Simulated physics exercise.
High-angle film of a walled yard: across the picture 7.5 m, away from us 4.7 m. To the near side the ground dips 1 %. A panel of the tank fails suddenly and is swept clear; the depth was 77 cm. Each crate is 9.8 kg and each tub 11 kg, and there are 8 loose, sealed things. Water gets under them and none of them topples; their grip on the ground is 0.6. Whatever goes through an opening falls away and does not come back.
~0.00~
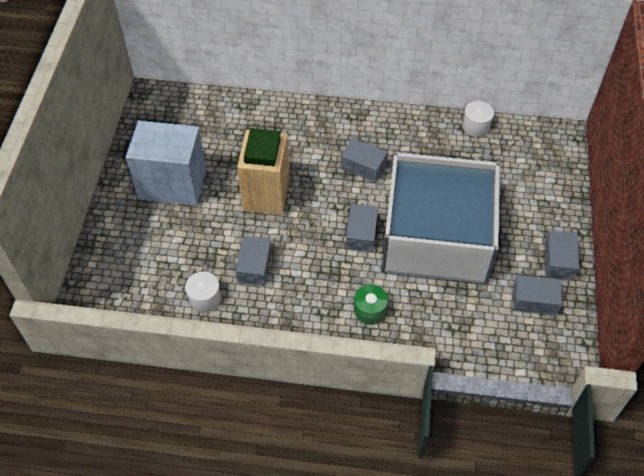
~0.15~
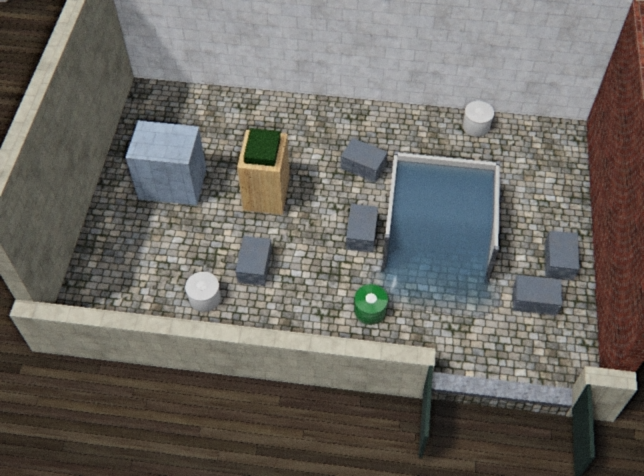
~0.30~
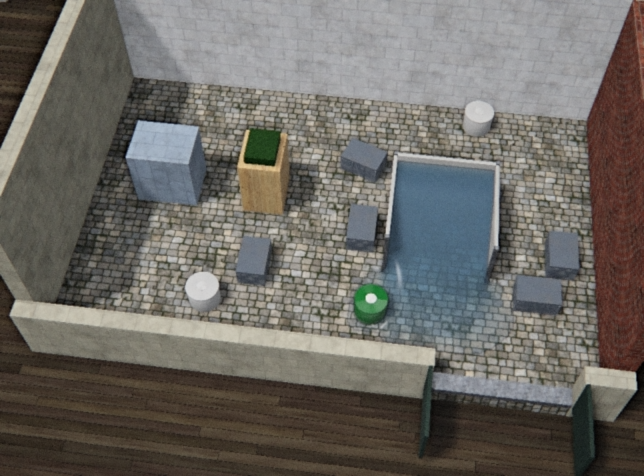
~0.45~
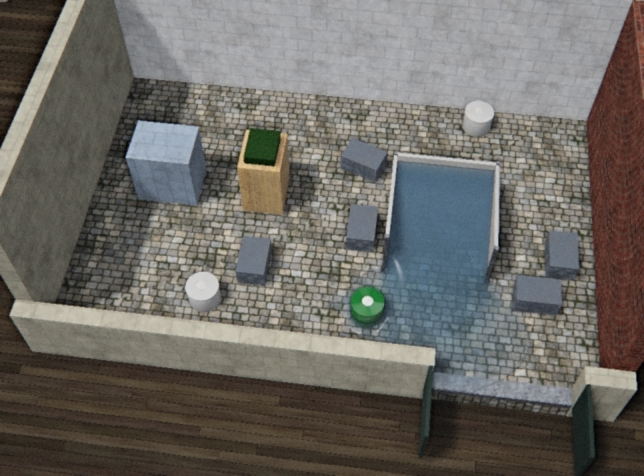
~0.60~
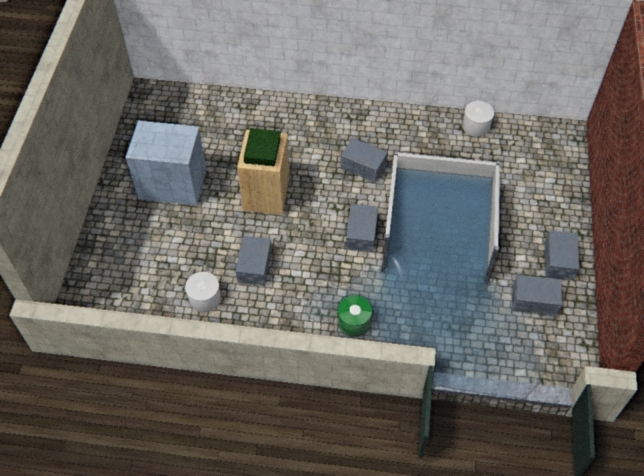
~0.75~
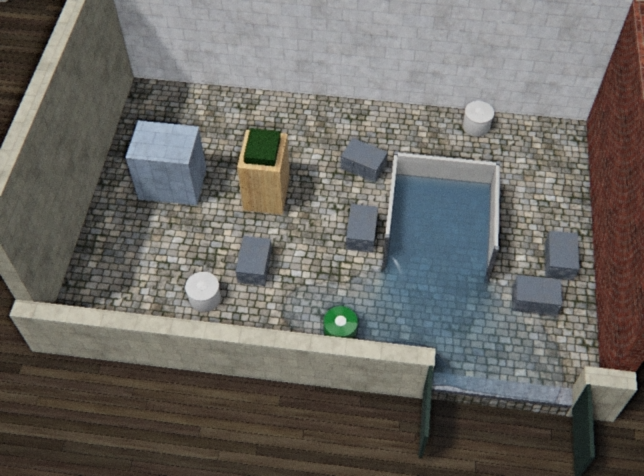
Water pours from a white-walled tank right of centre in a paved, walled yard seen from high above, its near panel gone, and spreads over the stones toward the open gateway at the near side. Around it sit dark grey crates, white tubs, a pale blue block and a wooden box topped with green. The green tub slides a short way left and nearer, while everything else and the camera stay still.
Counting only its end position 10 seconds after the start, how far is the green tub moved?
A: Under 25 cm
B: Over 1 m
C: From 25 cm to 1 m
Answer: B.
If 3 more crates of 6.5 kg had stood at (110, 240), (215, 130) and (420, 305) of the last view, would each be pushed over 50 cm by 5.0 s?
Respectively: Greater, smaller, greater.
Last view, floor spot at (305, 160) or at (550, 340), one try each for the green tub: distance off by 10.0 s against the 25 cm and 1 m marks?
Outcomes in order: It sits still; it sits still.
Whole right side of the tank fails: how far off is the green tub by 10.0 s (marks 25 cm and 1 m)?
Well, the green tub basically stays there then.
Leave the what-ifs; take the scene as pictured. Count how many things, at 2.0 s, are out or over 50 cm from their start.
1.
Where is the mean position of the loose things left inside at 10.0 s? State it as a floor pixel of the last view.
The average lands around (344, 210).
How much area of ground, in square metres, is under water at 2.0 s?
That flooded area is roughly 11.0 m2.
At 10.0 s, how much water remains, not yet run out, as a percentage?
42 % or so.
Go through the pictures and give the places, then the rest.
The green tub at (371, 298) rests on the ground; water covers 2.0 m2; 0 of 8 have shifted, in the first frame.
The green tub at (371, 298) rests on the ground; 2.9 m2 under water; 0 of 8 have shifted, in the second frame.
The green tub at (371, 298) rests on the ground; 4.1 m2 under water; 0 of 8 have shifted, in the third frame.
The green tub at (368, 301) rests on the ground, 6 cm from its start; 5.4 m2 under water; 1 of 8 have shifted, in the fourth frame.
The green tub at (355, 310), on the bottom, 29 cm from its start; 6.2 m2 under water; 1 of 8 have shifted, in the fifth frame.
The green tub at (341, 321) rests on the ground, 54 cm from its start; 6.8 m2 under water; 1 of 8 have shifted, in the sixth frame.
After 2.0 s the green tub is near (206, 276), 2.3 m from its start, afloat; 0 of 8 are out; 1 afloat.
After 4.5 s the green tub is near (127, 203), 3.8 m from its start, afloat; 0 of 8 are out; 2 afloat.
After 7.0 s the green tub is near (136, 201), 3.7 m from its start, aground; 0 of 8 are out; 0 afloat.
After 10.0 s the green tub is near (136, 201), 3.7 m from its start, aground; 0 of 8 are out; 0 afloat.
